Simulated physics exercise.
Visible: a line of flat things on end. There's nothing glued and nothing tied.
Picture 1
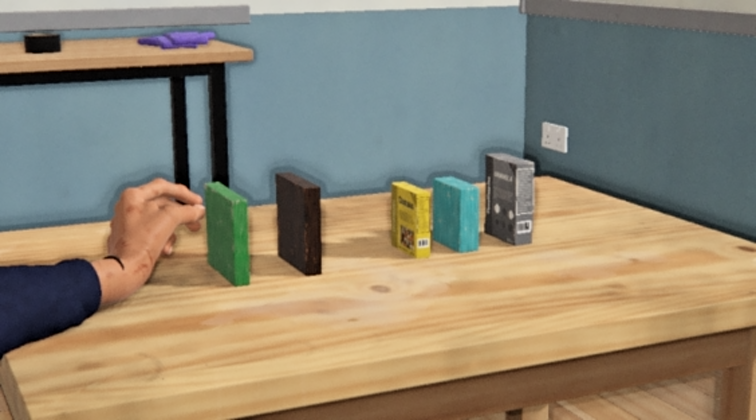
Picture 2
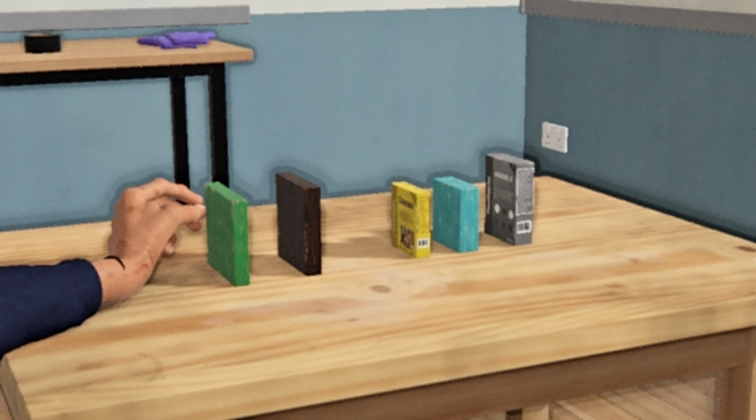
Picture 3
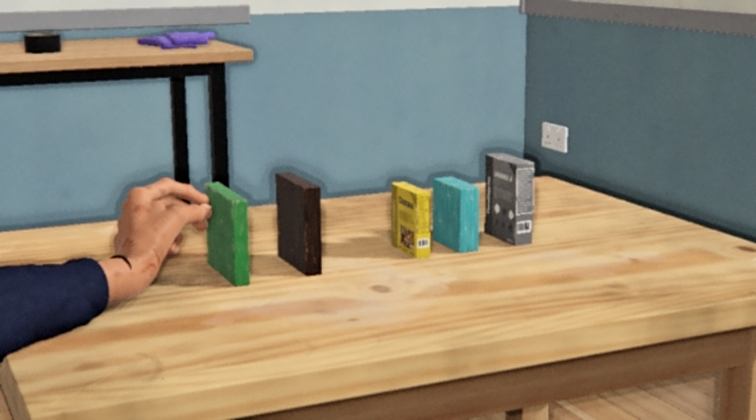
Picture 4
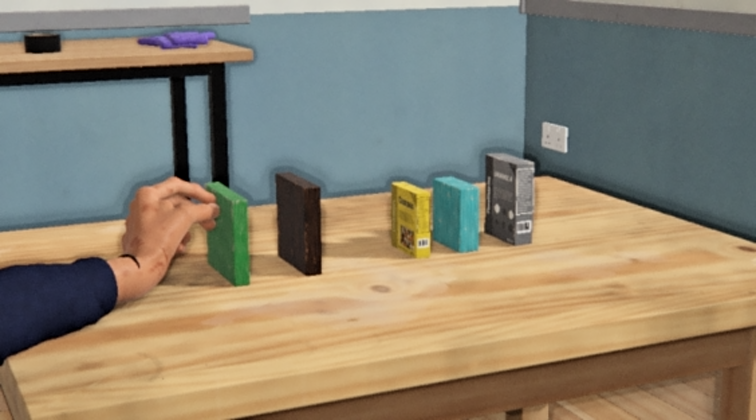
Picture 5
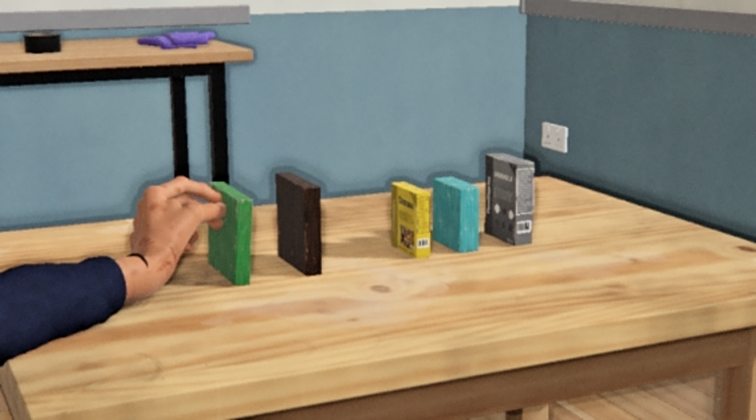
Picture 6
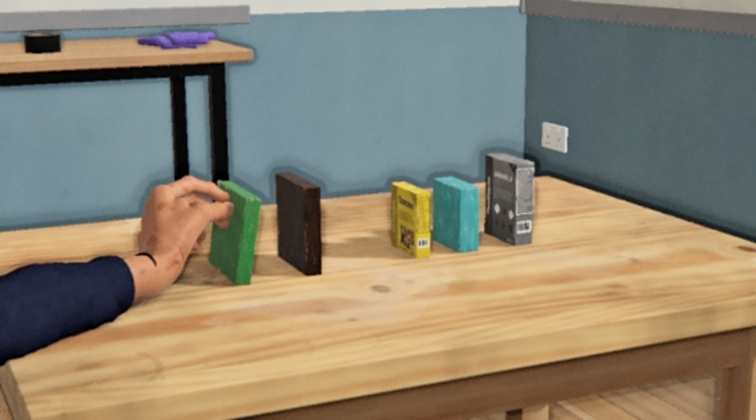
A hand at the left crept toward the green board standing on a wooden table, then pushed its top slightly to the right, while the black, yellow, turquoise and grey upright pieces stayed still.
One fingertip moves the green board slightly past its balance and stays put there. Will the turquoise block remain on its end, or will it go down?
Ends up erect.
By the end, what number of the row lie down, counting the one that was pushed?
The total comes to 2.
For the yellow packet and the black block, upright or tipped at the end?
Result - yellow packet up, black block down.
Then, 0.20 s on from there, green board 39° over.
Then, 0.40 s on from there, green board 85° over; black block turned 41° from how it was put.
Then, 0.50 s on from there, green board 90° over; black block on its side.
Then, 0.60 s on from there, turquoise block resting near (455, 215).
In the end, toppled on the table, black block; the other 2 unmoved. At the end, from the last picture's camera, turquoise block near (455, 215).
